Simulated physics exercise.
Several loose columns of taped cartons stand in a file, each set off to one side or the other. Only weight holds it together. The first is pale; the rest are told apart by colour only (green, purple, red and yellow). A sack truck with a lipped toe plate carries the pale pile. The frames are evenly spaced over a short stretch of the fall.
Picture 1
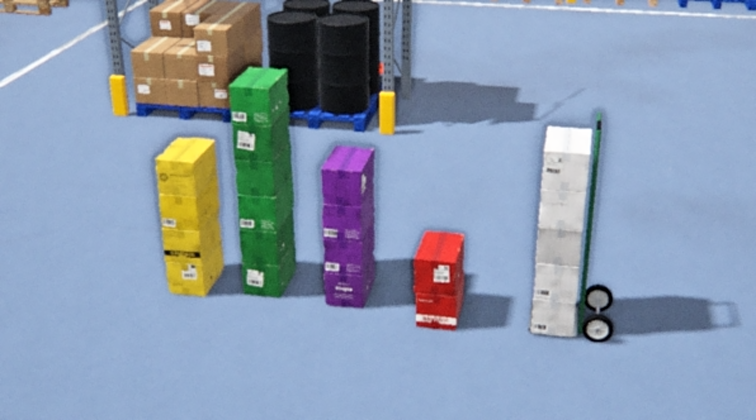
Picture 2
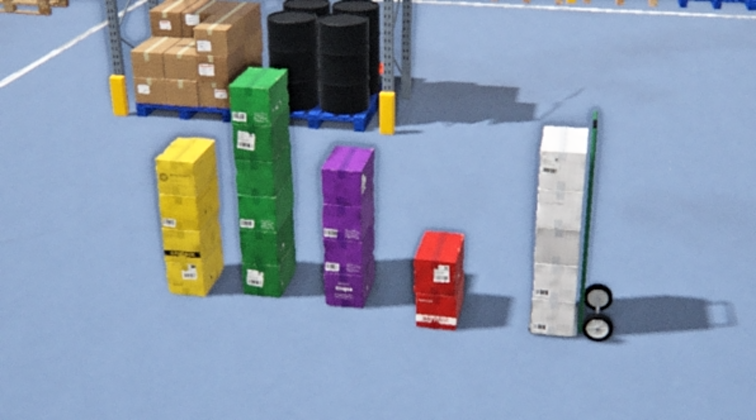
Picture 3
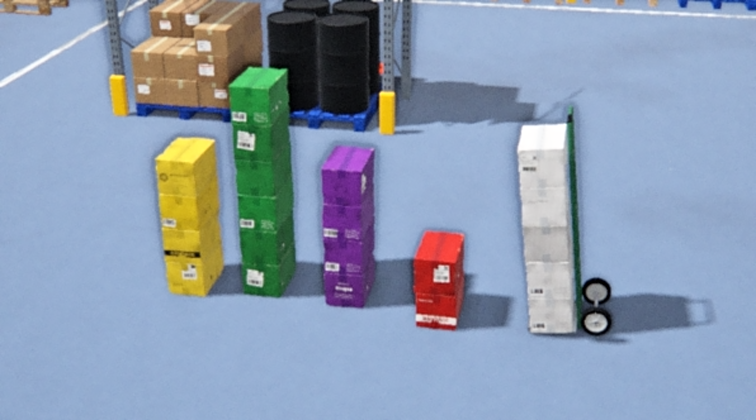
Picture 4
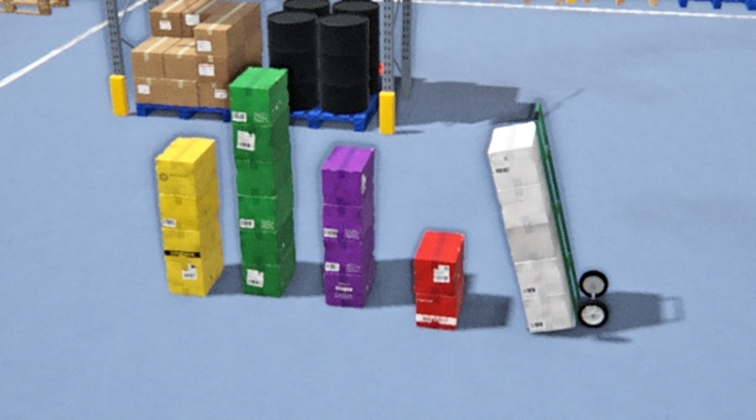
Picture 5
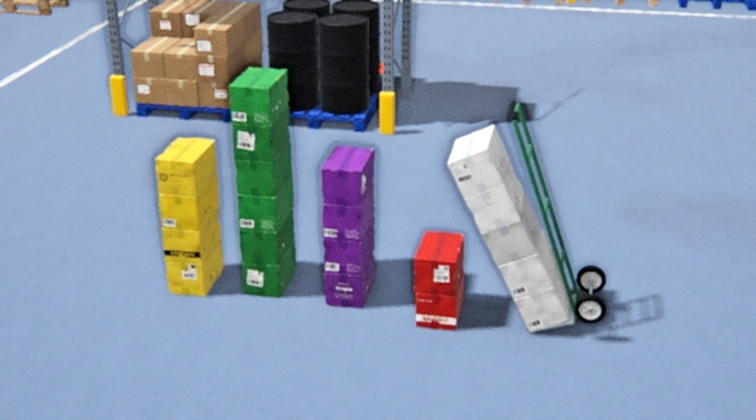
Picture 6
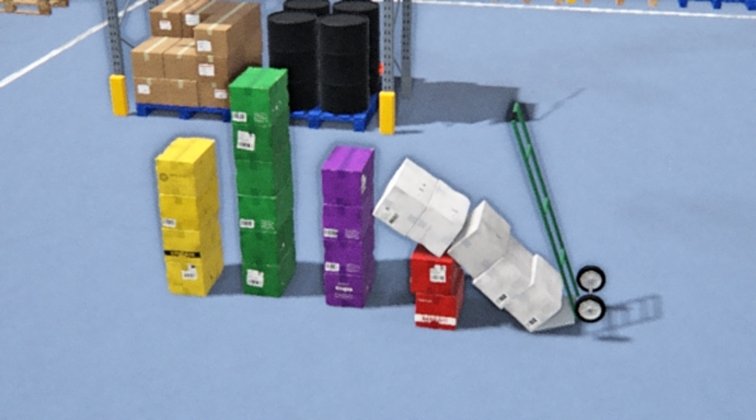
On a blue warehouse floor, a green hand truck rocked to the left beside coloured stacks of boxes, and its white stack leaned over, bent apart and pushed against the short red one.
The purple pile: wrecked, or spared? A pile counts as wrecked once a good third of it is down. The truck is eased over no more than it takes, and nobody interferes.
That pile survives.
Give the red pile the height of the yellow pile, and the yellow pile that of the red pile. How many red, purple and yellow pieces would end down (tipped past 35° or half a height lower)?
By colour: Red 4, purple 4, yellow 1.
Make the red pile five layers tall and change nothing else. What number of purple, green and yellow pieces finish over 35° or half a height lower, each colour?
By colour: Purple 4, green 6, yellow 4.
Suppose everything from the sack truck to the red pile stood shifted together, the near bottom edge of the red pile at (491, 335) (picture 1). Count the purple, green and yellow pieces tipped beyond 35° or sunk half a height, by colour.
By colour: Purple 0, green 0, yellow 0.
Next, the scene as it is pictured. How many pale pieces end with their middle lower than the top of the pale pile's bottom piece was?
It comes to 2.
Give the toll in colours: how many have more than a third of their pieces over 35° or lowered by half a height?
The count is 0.
Soon, 5 of the pale pile down; none of the 4 purple cartons down (0 of 16 in all colours); top purple carton unmoved; top red carton displaced a little.
A while on, 4 of the pale pile down; none of the 4 purple cartons down (0 of 16 in all colours); top purple carton displaced a little; top red carton tipped barely.
Towards the end, 5 of the pale pile down; none of the 4 purple cartons down (0 of 16 in all colours); top purple carton tipped barely; top red carton displaced a little.
Then, 5 of the pale pile down; none of the 4 purple cartons down (0 of 16 in all colours); top purple carton displaced a little; top red carton displaced a little.
Finally, 5 of the pale pile down; none of the 4 purple cartons down (0 of 16 in all colours); top purple carton displaced a little; top red carton displaced a little. Seen by the last camera, middles, top purple carton near (344, 175), top red carton near (428, 262).
